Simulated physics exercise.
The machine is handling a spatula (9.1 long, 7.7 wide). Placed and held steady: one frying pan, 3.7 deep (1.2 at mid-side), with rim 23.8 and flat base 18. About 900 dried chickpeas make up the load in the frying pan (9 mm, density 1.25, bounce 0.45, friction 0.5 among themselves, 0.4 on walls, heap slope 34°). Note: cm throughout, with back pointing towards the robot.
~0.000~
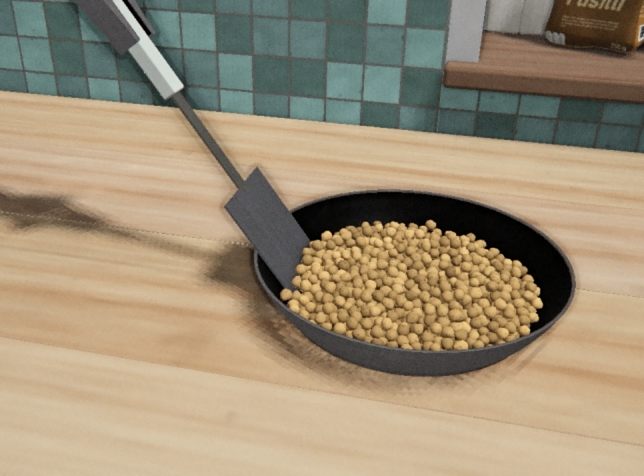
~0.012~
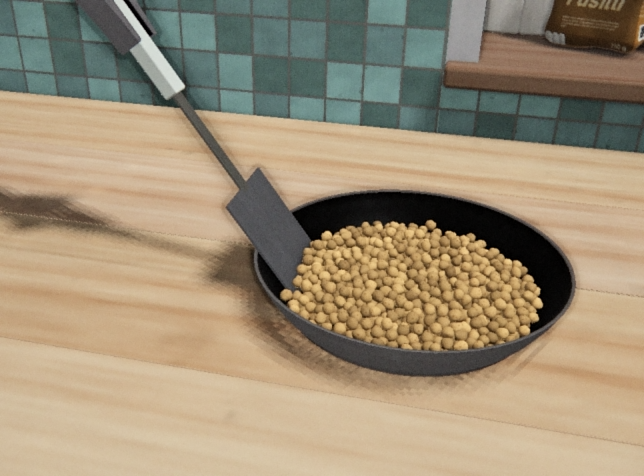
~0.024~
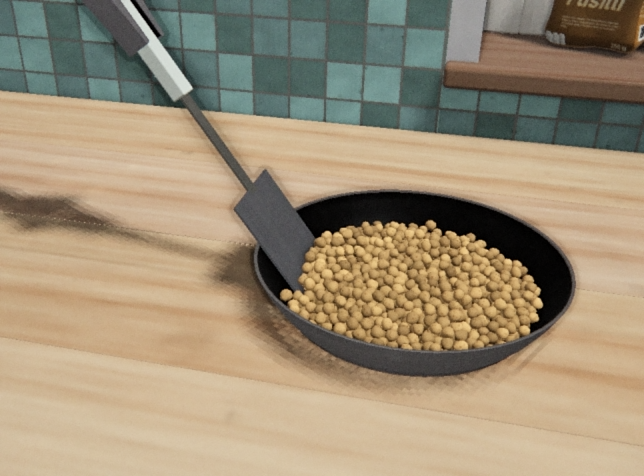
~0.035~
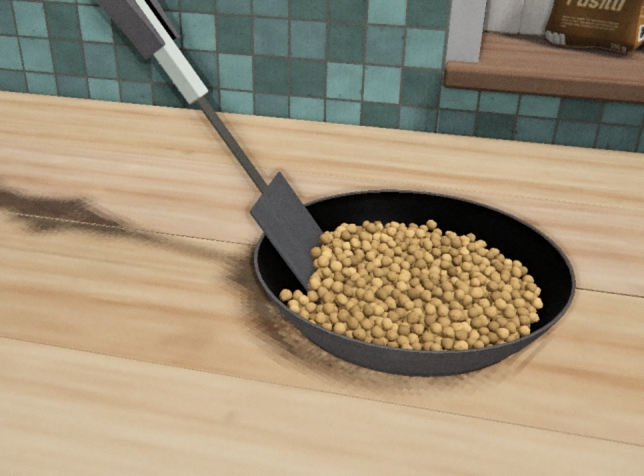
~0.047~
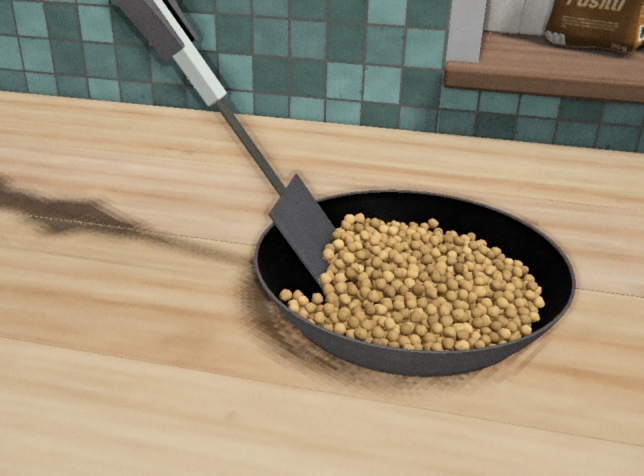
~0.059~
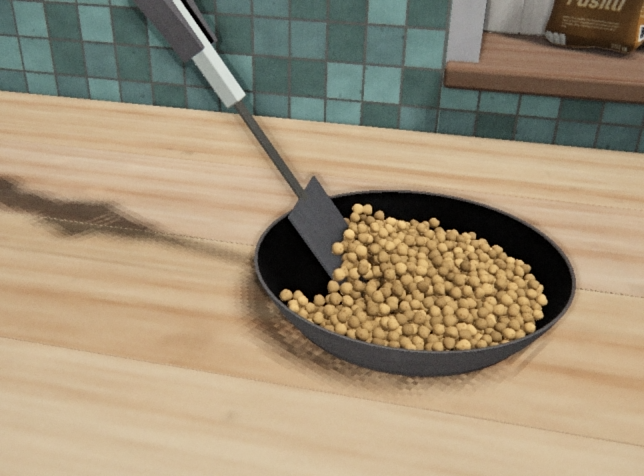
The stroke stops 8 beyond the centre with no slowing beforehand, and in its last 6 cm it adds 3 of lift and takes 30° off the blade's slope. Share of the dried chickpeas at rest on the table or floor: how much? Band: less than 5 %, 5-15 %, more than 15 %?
More than 15 %.
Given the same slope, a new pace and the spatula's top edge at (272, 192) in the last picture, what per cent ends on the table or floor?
About 10 percent.
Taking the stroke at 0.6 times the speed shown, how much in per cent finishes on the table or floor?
Roughly 15 percent ends on the table or floor.
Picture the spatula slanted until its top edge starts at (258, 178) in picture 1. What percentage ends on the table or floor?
I'd estimate around 25 per cent.
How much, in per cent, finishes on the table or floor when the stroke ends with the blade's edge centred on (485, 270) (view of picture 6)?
Estimate: Approx. 10 %.
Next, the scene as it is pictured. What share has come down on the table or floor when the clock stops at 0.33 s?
It is near 25 percent.
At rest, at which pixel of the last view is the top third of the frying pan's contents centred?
Close to pixel (498, 282).
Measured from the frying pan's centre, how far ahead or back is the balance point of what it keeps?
The balance point lies close to 3.0 cm ahead.
After 0.09 s, sloping 54°, highest piece 8 above the table; 900 in the frying pan.
After 0.12 s, sloping 45°, highest piece 9 above the table; 900 in the frying pan.
After 0.33 s, sloping 24°, highest piece 5 above the table; 680 in the frying pan, 214 on the table or floor, 6 on the blade or in flight.
After 1.38 s, sloping 24°, highest piece 4 above the table; 679 in the frying pan, 221 on the table or floor.
At rest, 679 in the frying pan, 221 on the table or floor. That is 25 % on the table or floor.
